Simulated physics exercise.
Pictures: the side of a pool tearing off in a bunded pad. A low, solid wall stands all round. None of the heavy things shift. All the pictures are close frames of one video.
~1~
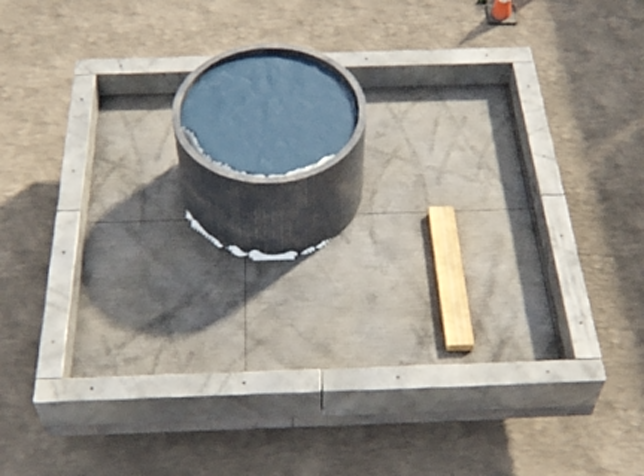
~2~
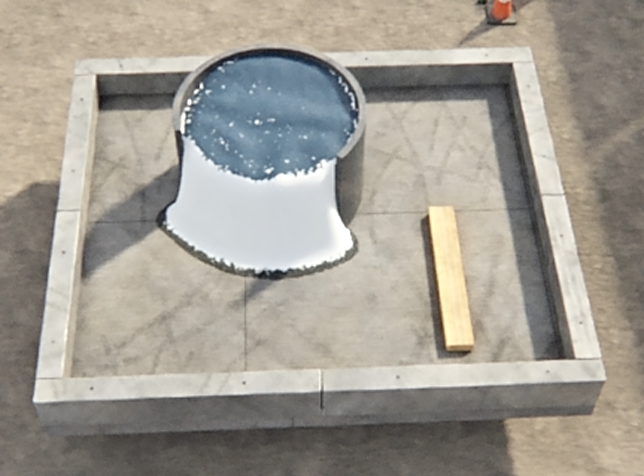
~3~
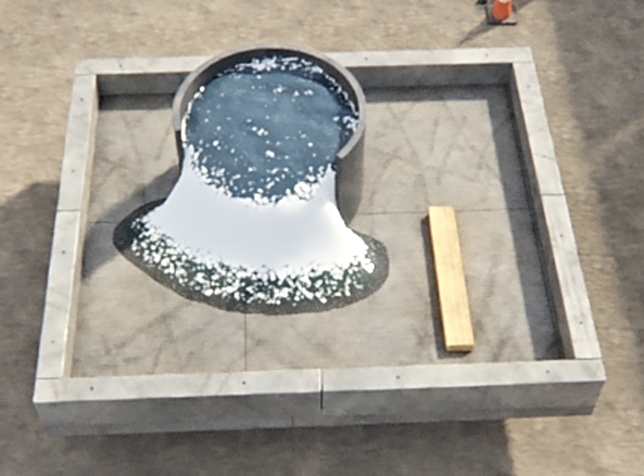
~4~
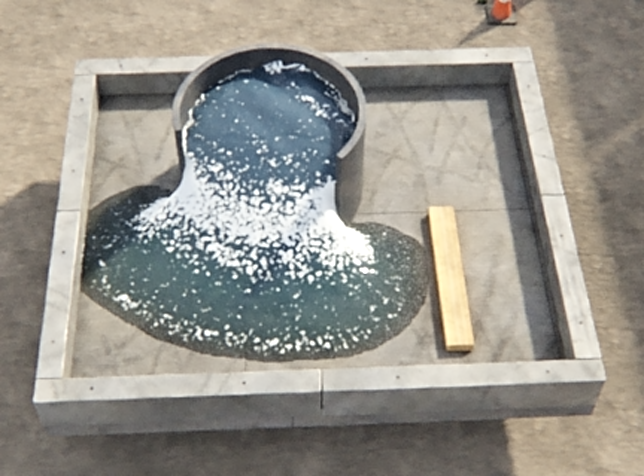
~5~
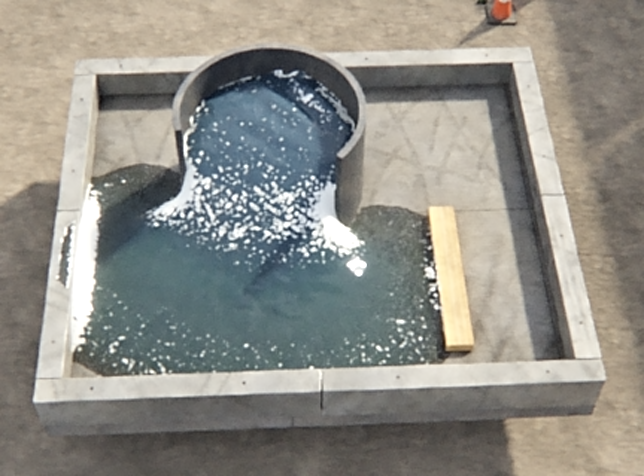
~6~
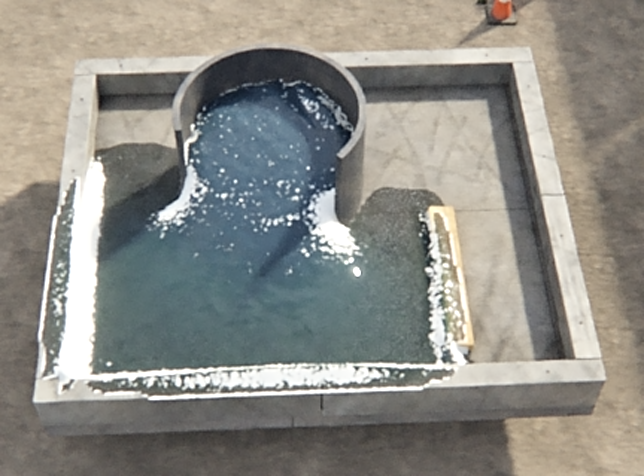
Water bursting from the front of a round tank, fanning across a walled concrete pad and foaming against walls and a wooden beam.
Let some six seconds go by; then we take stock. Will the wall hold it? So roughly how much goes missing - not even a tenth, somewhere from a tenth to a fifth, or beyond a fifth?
I think from a tenth to a fifth.
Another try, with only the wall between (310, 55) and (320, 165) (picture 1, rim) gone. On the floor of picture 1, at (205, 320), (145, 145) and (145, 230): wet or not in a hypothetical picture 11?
First point bare, second point bare, third point bare.
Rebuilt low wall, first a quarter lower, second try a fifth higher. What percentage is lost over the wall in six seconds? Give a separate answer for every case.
24 % and 10 %.
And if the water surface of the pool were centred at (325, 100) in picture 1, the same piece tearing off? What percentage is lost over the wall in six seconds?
Share found: Around 12 %.
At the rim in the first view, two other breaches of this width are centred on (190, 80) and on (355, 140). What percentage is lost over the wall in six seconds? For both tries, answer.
Note: Try one around 24 in a hundred, try two around 10.
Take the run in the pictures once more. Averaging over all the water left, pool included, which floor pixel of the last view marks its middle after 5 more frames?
Around (252, 283).
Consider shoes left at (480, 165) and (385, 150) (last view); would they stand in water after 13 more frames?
The first point is swamped, the second spared.
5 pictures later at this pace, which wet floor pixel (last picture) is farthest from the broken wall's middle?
I'd point to (569, 377).
A moment on, water covers 50 % of the floor; the low wall has let 2 % over.
Next, water covers 50 % of the floor; the low wall has let 6 % over.
Then, water covers 70 % of the floor; the low wall has let 15 % over.
Later, water covers 80 % of the floor; the low wall has let 15 % over.
In the end, water covers 80 % of the floor; the low wall has let 15 % over.
